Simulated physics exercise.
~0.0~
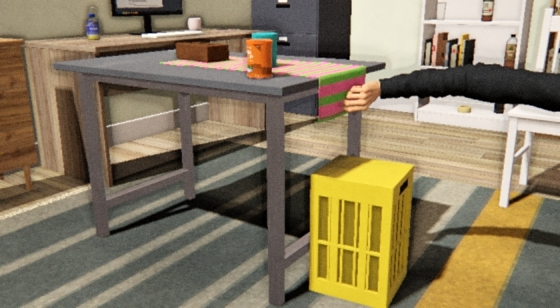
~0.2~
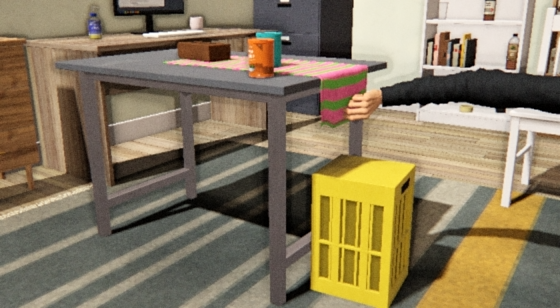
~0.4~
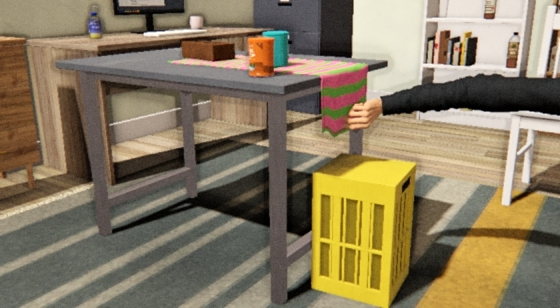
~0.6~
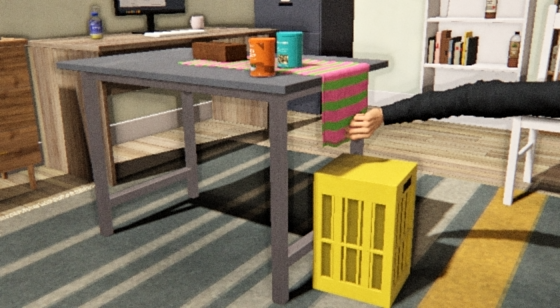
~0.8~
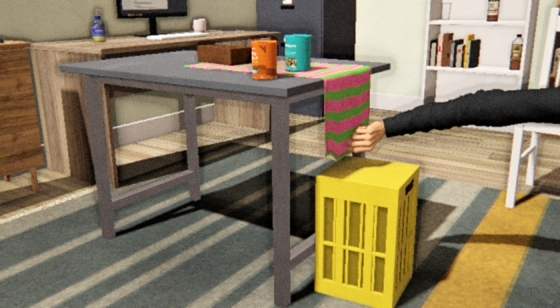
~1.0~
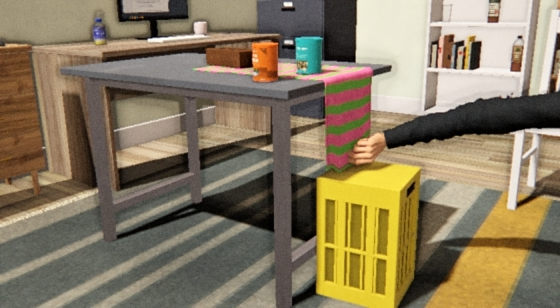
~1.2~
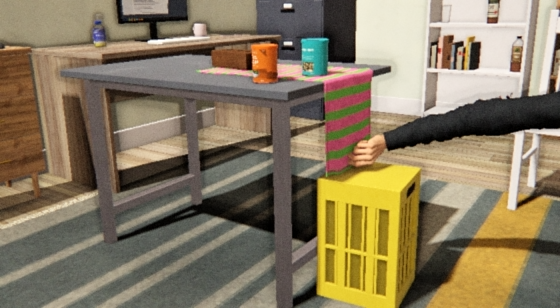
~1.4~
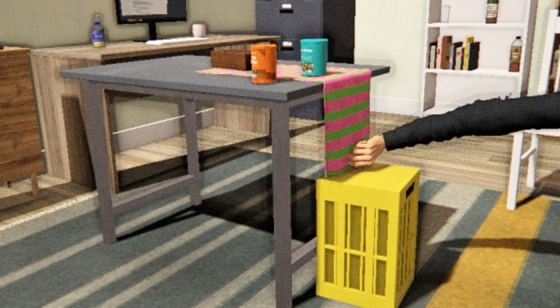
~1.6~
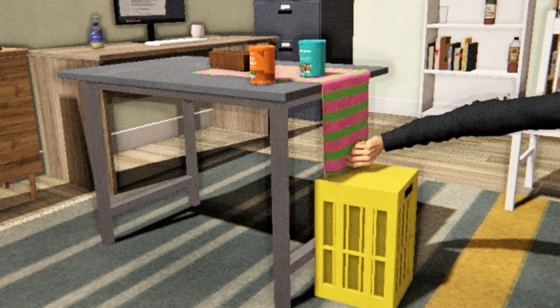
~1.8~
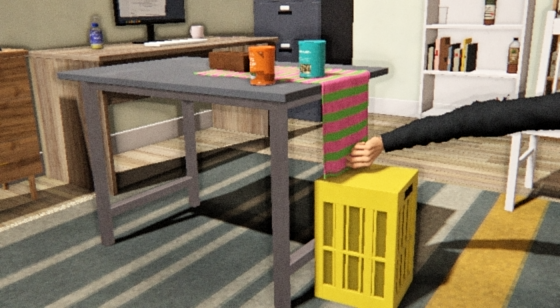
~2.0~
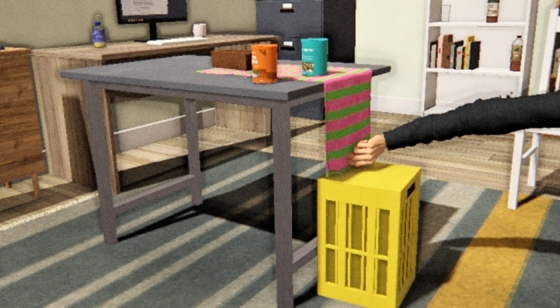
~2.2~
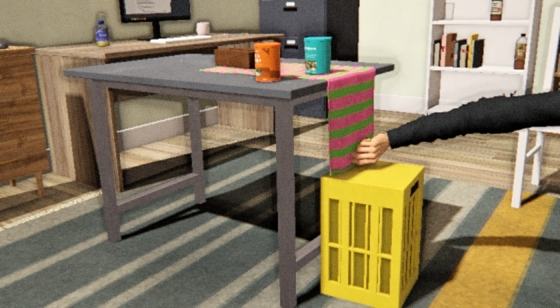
The pink and green striped scarf was pulled down over the desk's edge by a hand until its end reached the yellow crate, carrying the turquoise tin rightward past the still orange tin, and both tins ended upright on the desk.
